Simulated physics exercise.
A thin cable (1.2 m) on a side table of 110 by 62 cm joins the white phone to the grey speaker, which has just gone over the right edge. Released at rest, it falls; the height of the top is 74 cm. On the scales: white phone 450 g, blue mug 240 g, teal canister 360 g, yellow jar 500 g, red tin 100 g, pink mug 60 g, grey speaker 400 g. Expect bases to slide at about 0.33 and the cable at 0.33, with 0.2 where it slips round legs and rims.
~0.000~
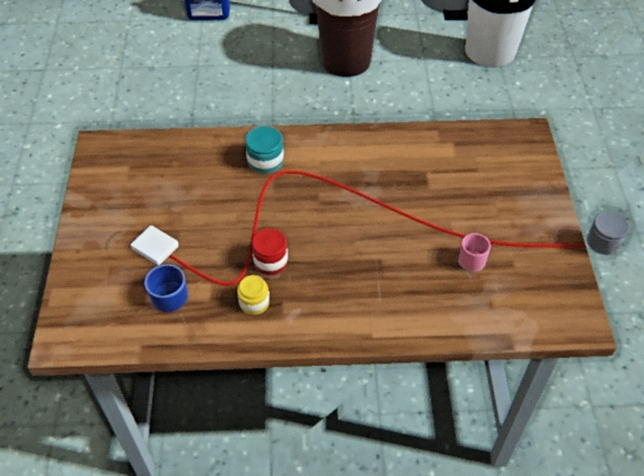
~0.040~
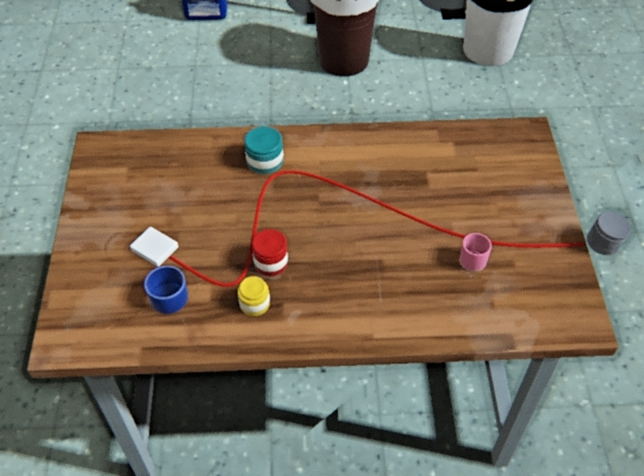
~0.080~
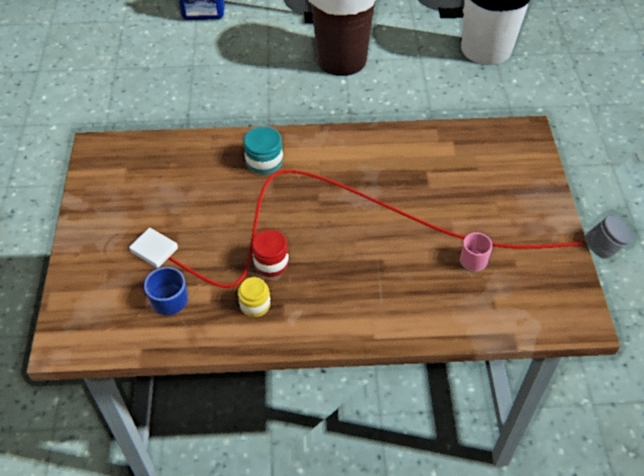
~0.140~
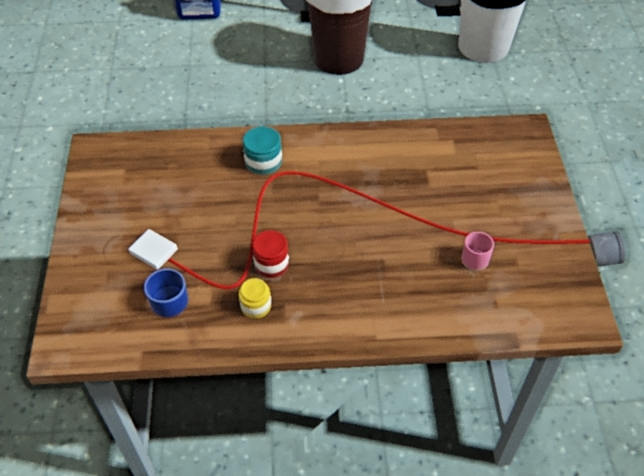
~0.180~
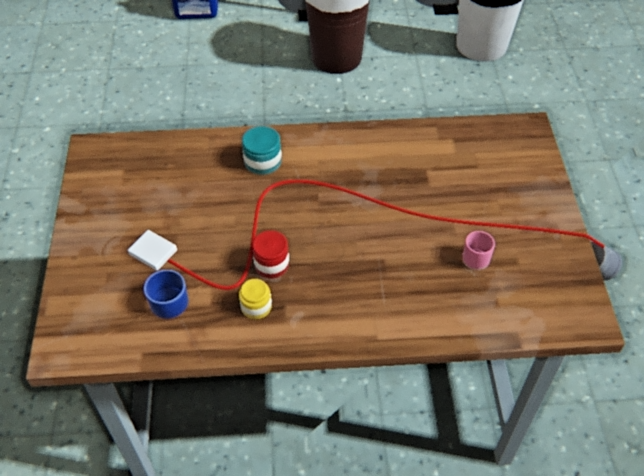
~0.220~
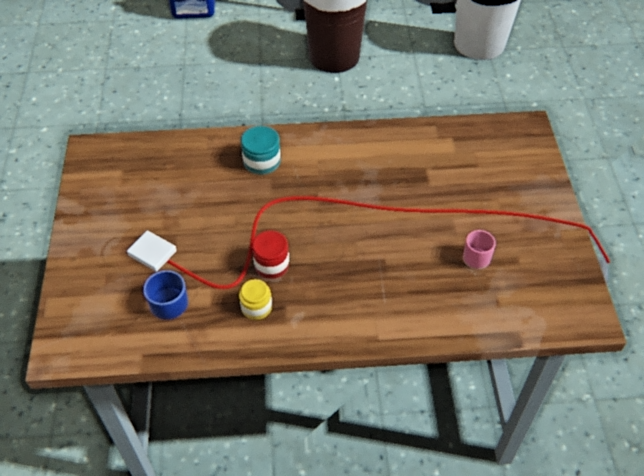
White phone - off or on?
Still up.
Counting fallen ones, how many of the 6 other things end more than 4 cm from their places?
I make it 1.
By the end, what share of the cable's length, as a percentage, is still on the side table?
Roughly 40 per cent of the cable.
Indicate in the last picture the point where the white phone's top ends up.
You'll find it ending up somewhere near (383, 227).
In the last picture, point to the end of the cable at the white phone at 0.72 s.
Look around (290, 224) and you'll see it.
By 0.5 s, the cable's tail end at (222, 234); white phone 11 cm off its start, grey speaker over the edge.
By 0.7 s, the cable's tail end at (290, 224); white phone 25 cm off its start, grey speaker over the edge, red tin 2 cm off its start.
By 1.0 s, the cable's tail end at (363, 248); white phone 41 cm off its start at (357, 229), grey speaker over the edge, red tin 2 cm off its start at (276, 250).
By 1.2 s, the cable's tail end at (377, 245); white phone 47 cm off its start, grey speaker over the edge, red tin 2 cm off its start.
By 2.4 s, the cable's tail end at (377, 245); white phone 47 cm off its start at (383, 227), grey speaker over the edge, red tin 2 cm off its start at (276, 250).
